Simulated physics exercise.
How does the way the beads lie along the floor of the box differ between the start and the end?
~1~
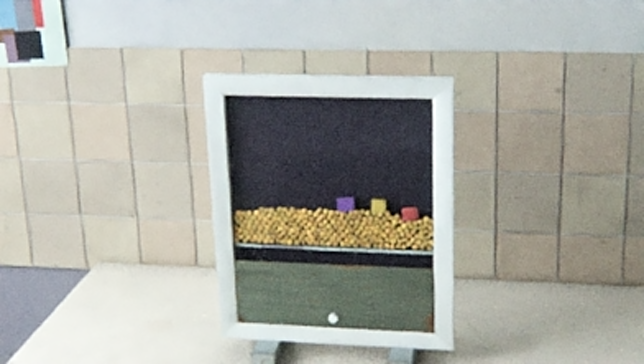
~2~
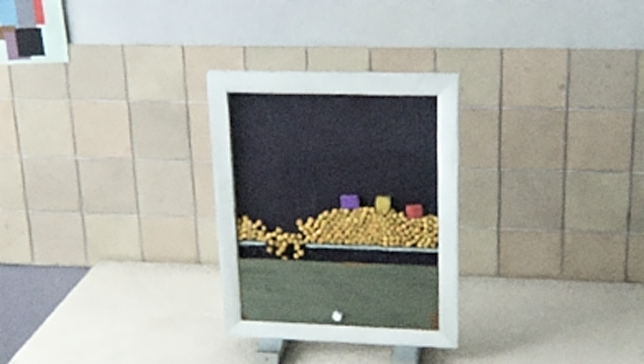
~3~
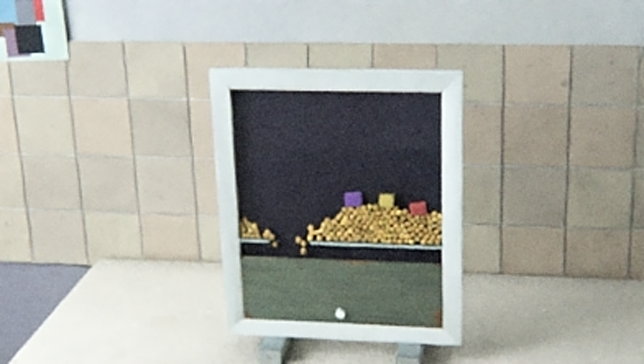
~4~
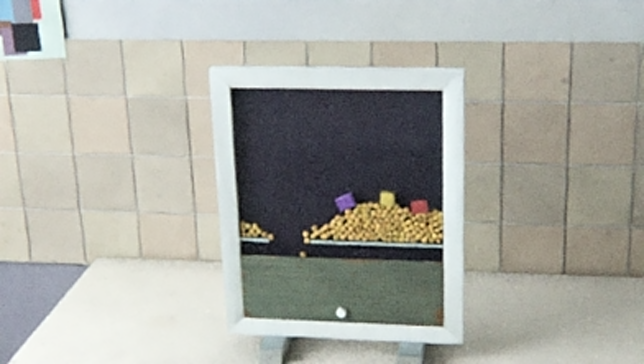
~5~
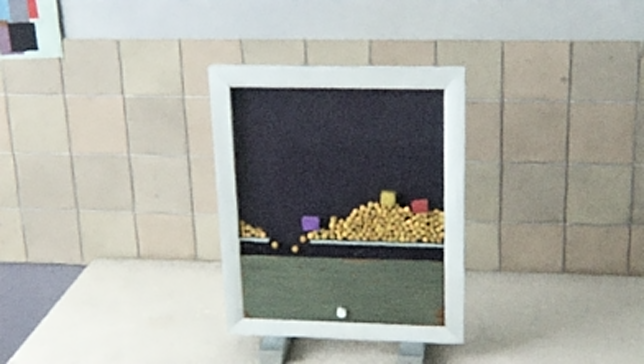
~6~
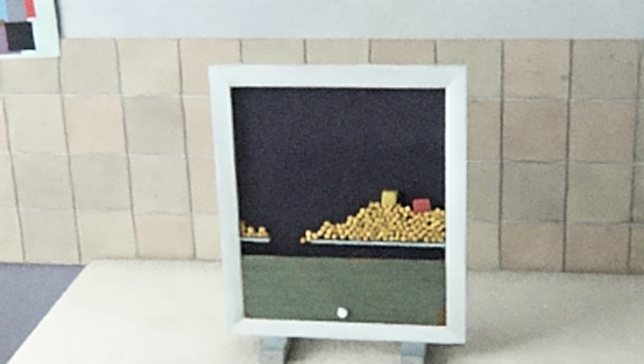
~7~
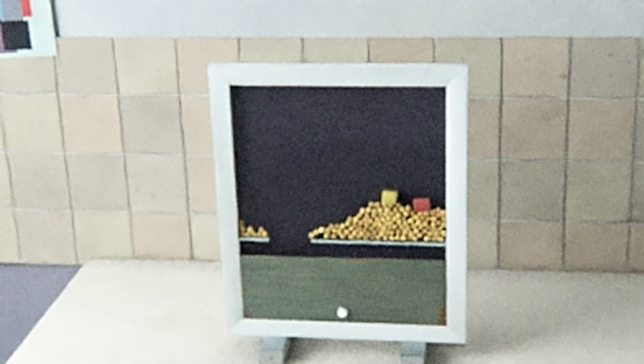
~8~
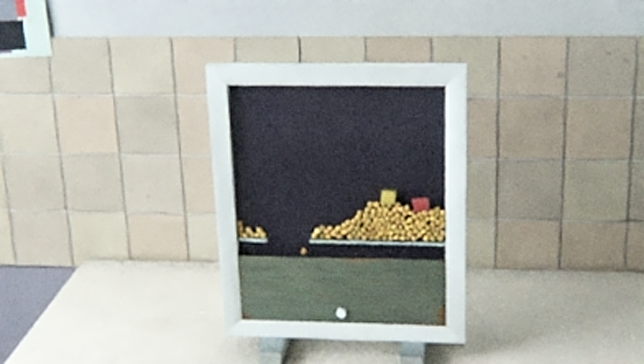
At the start the beads lie in a layer right across the floor. By the end most of what remains is heaped on the right, with a gap separating it from a few beads at the far left.
Pale beads draining through a gap in a display box's floor, purple block tipping and following, yellow and red blocks staying on top.
